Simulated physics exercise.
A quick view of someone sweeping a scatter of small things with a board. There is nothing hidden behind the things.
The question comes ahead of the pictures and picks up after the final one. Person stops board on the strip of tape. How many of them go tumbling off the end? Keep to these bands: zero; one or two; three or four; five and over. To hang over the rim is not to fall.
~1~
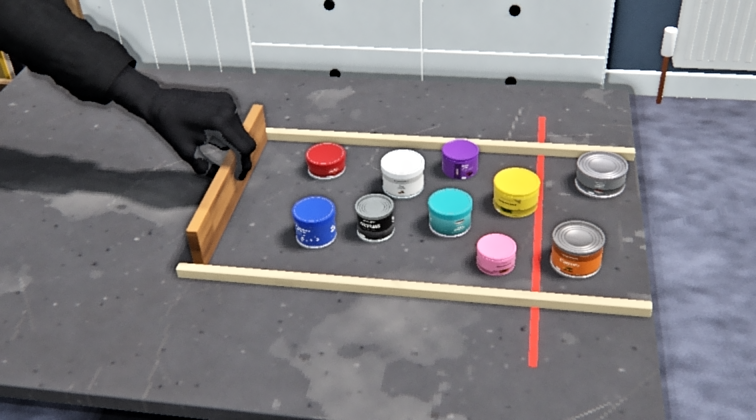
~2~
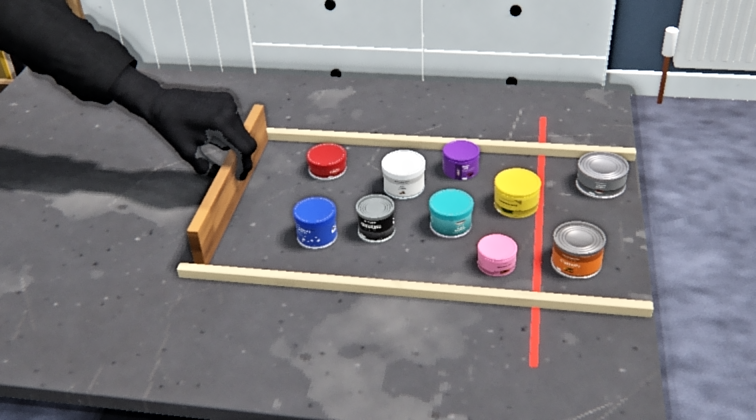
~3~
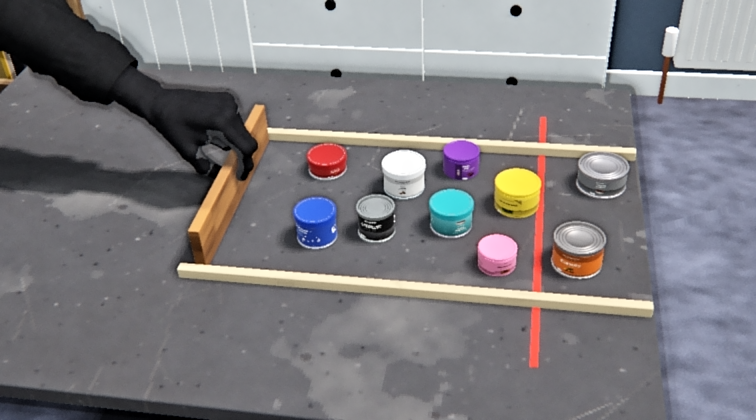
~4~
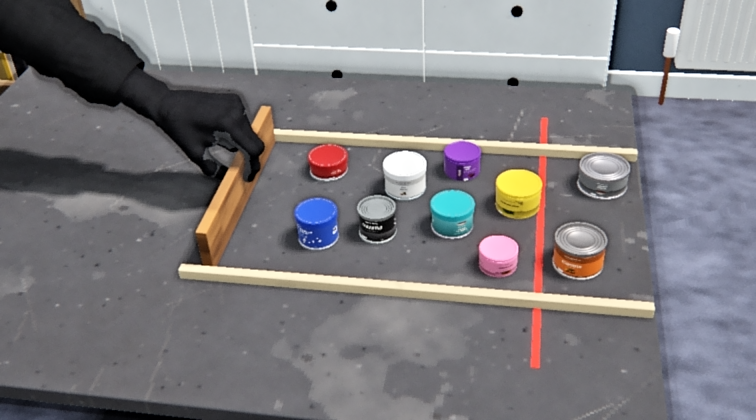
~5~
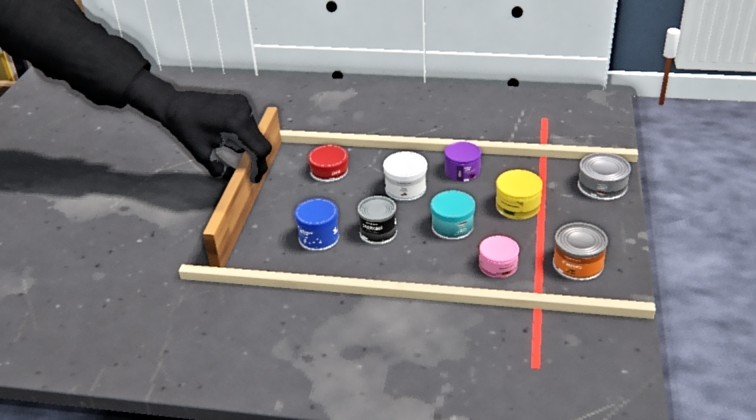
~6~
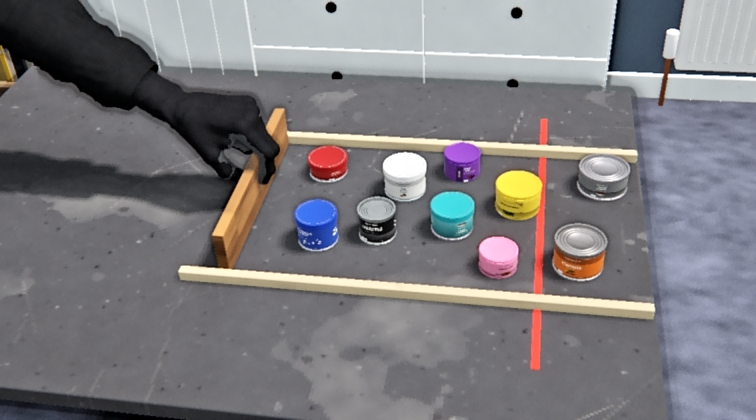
Honestly, the push sends none of them over the end.
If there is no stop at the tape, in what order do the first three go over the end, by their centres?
They are the grey tin, then the orange pot, then the yellow tub.
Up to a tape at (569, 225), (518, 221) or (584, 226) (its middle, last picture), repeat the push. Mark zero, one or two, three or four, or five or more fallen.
Place by place: One or two, then none at all, then 1 or 2.
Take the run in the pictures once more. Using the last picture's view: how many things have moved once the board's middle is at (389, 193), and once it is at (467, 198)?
The counts are 5 and 8.
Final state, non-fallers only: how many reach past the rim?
I count 1 overhanging.
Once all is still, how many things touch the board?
The count in contact is 5.
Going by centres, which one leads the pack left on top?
Grey tin.
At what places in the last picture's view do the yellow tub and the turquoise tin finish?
First (602, 187), then (598, 218).
Soon after, none off yet; grey tin at rest near (603, 177); orange pot at rest near (579, 252); yellow tub at rest near (518, 195).
Then, none off yet; grey tin at rest near (603, 177); orange pot at rest near (579, 252); yellow tub moved a little near (530, 192).
At rest, the number that fall off is zero.
